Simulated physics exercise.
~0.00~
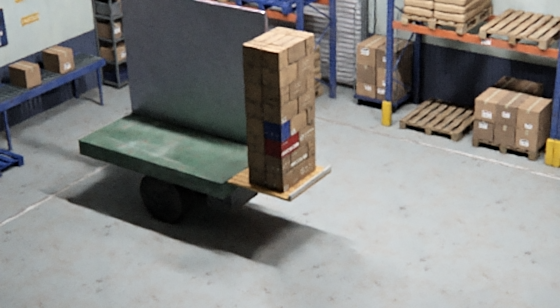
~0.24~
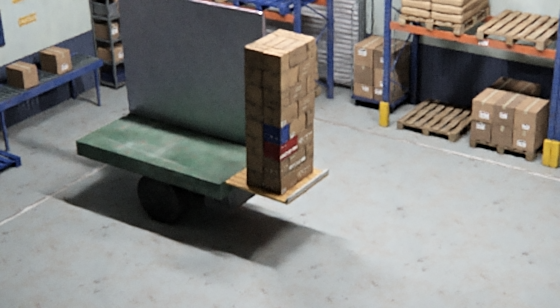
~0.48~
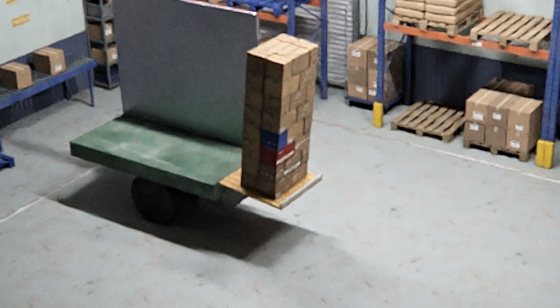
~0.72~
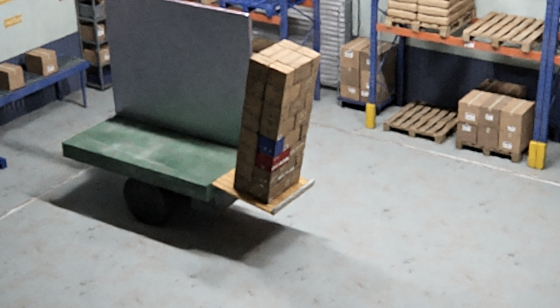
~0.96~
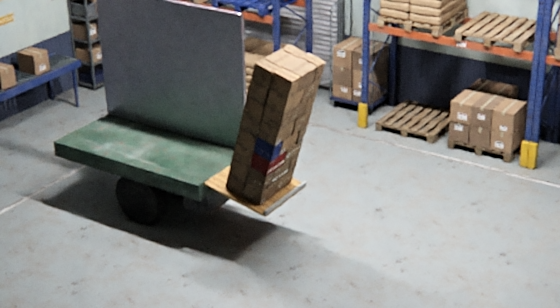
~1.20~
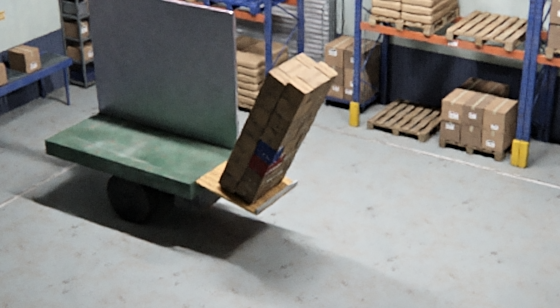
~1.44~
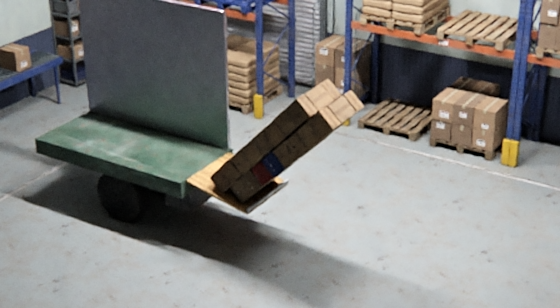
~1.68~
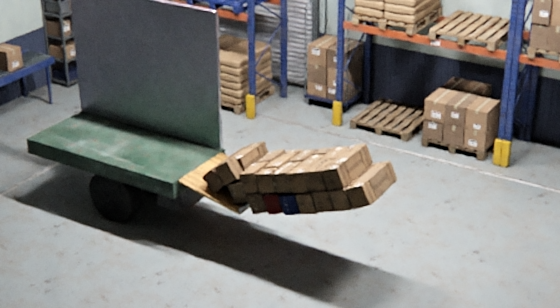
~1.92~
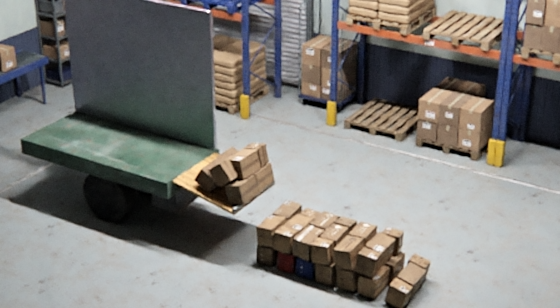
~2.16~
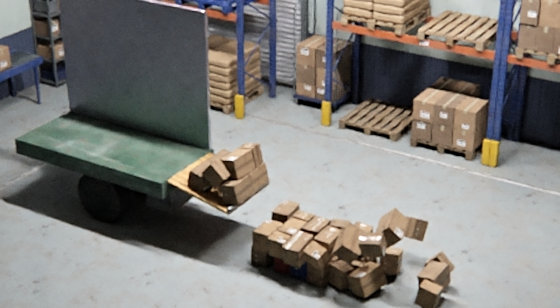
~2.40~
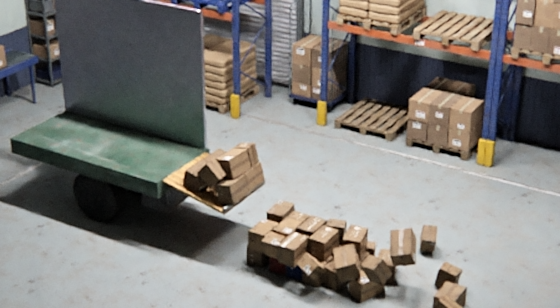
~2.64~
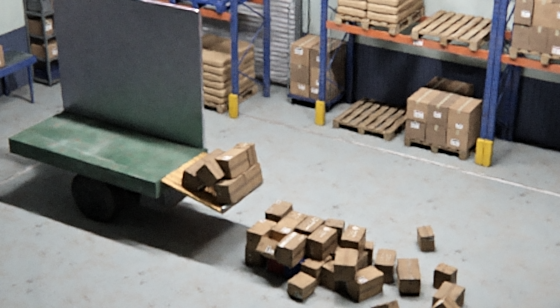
A tall stack of brown cartons on a wooden platform at the end of a green trailer tilts right as the platform dips, then topples and spills across the warehouse floor, leaving most cartons scattered and a small heap still resting on the sloping platform.
